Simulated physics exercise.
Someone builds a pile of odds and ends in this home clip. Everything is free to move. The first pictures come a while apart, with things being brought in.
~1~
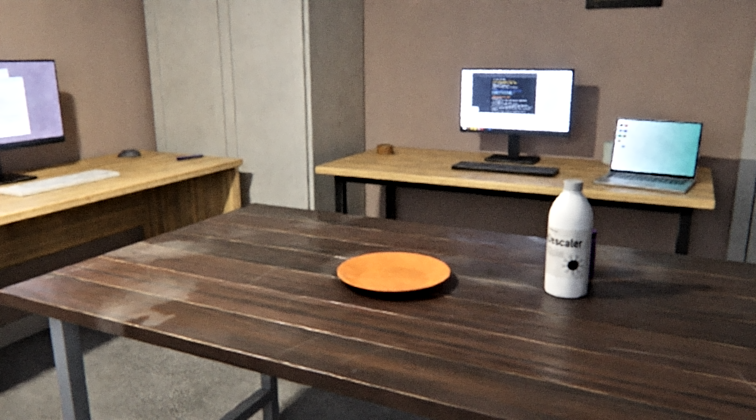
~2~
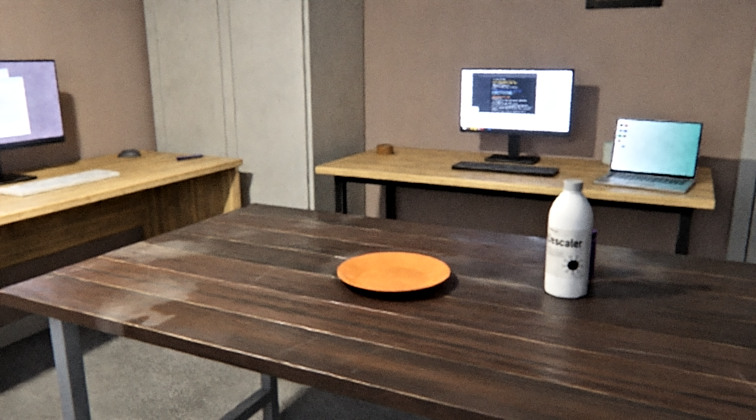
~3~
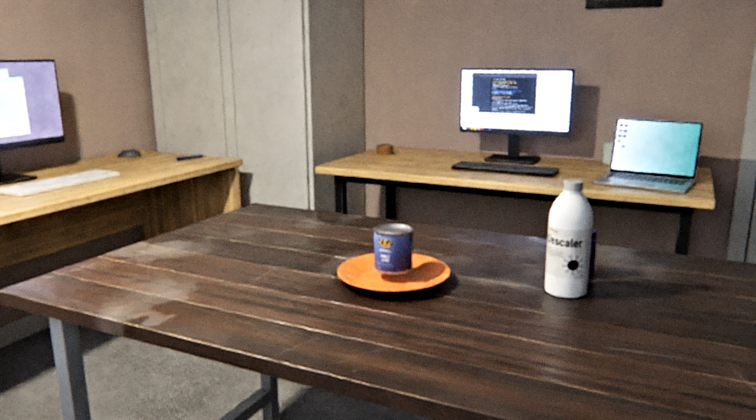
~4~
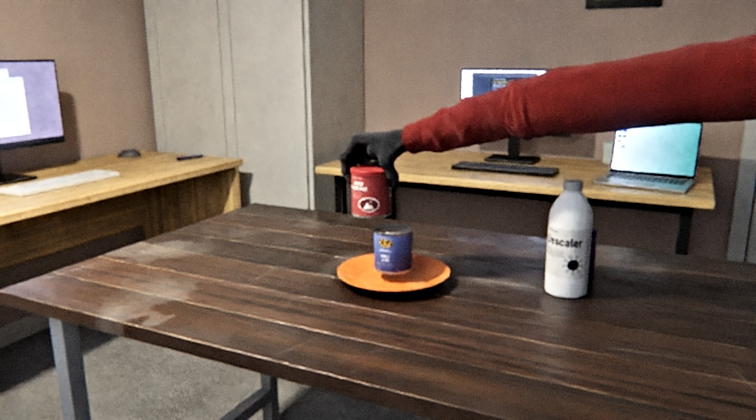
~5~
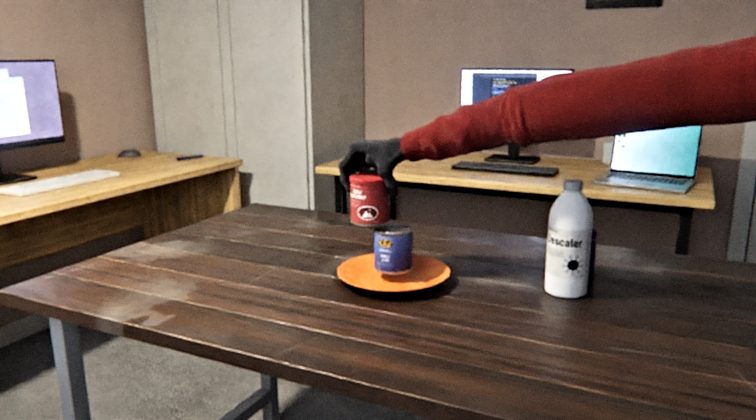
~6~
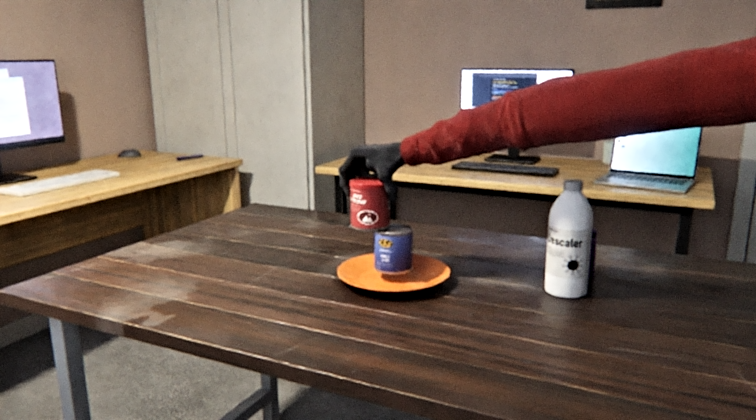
An office with wooden desks and lit screens along its walls is seen from slightly above a dark plank table, from a still viewpoint. An orange plate lies mid-table with a white bottle to its right, and a small blue pot appears on the plate. A red-sleeved arm with a black-gloved hand then reaches in from the right, lowering a red pot slightly just behind the blue one.
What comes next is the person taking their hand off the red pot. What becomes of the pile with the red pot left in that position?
It is going to drop something.
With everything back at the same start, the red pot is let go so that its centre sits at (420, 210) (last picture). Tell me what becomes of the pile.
Observed: Pile falls.
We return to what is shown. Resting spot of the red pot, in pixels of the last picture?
It finishes at about (312, 245).
Then, 0.30 s past the last view, red pot rocked 51° from its first pose near (356, 215).
Then, 0.40 s past the last view, red pot now fallen.
Then, 0.50 s past the last view, things are still on the move.
Finally, fallen, red pot; the other 4 still in place. Final places as the last picture's camera would see them, red pot near (312, 245). The pile loses its balance.
